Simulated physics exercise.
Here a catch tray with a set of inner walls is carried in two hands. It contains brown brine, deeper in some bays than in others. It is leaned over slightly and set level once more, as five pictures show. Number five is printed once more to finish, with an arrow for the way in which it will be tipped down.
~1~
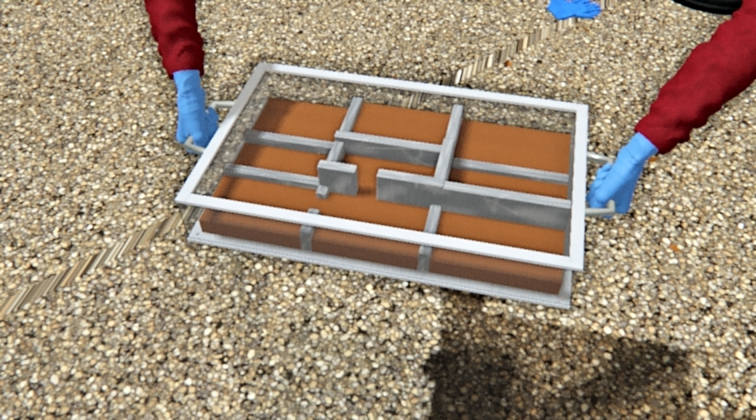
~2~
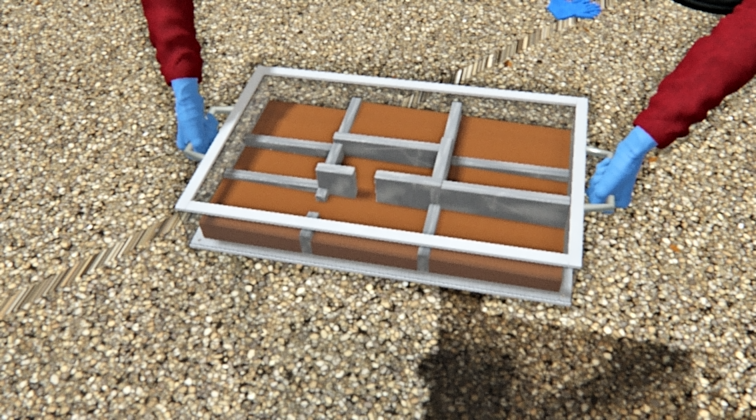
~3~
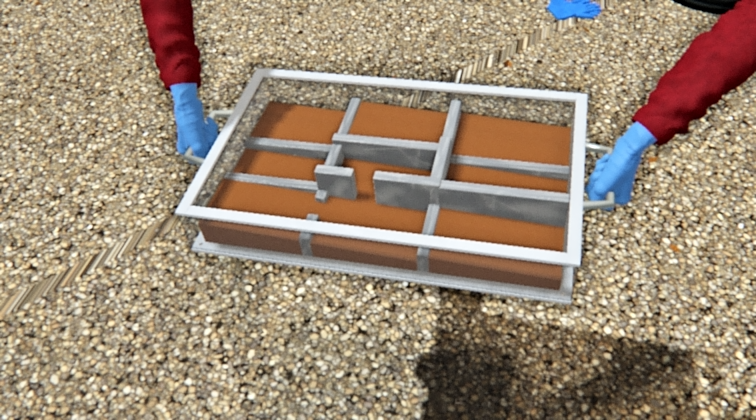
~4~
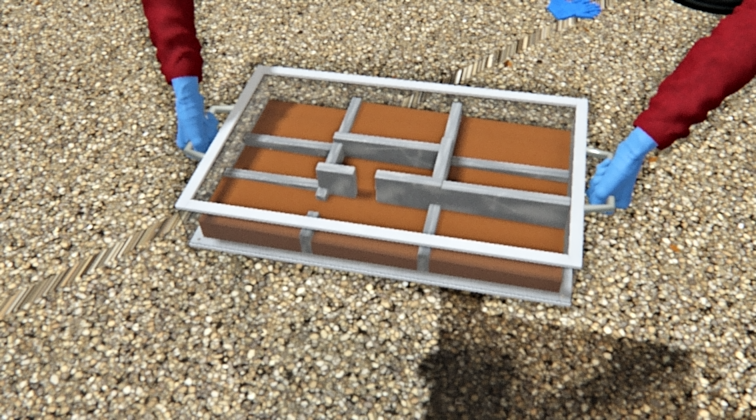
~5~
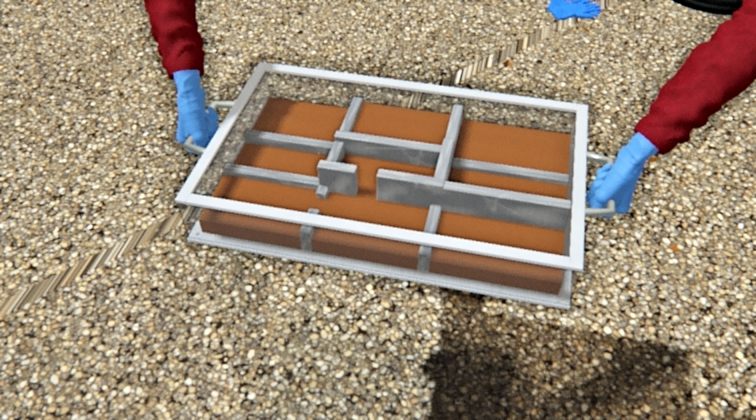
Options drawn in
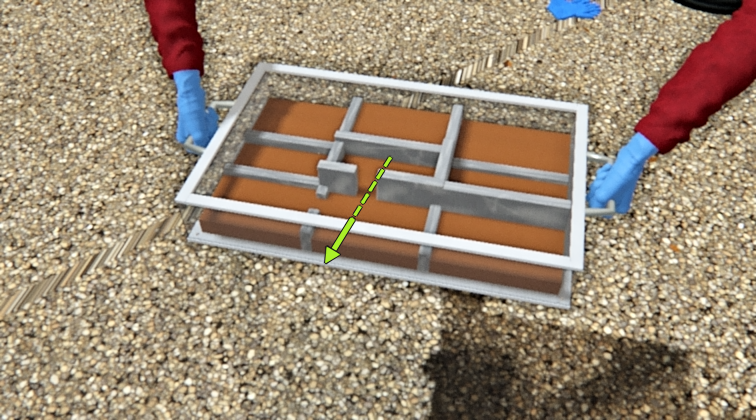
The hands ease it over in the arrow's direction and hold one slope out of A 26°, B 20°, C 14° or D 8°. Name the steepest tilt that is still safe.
I would pick tilt B.
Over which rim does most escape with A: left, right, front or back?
Over the front one.
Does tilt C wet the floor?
No, that is safe.
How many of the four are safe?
Three of the four.
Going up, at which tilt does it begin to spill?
A.
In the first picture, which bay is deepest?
That is the back middle bay.
The arrow ends at (328, 258).
If A is chosen, about 6 % goes over the rim.
If B is chosen, nothing spills; the front left bay holds the most.
If C is chosen, nothing spills; the front left bay holds the most.
If D is chosen, nothing spills; the back middle bay holds the most.
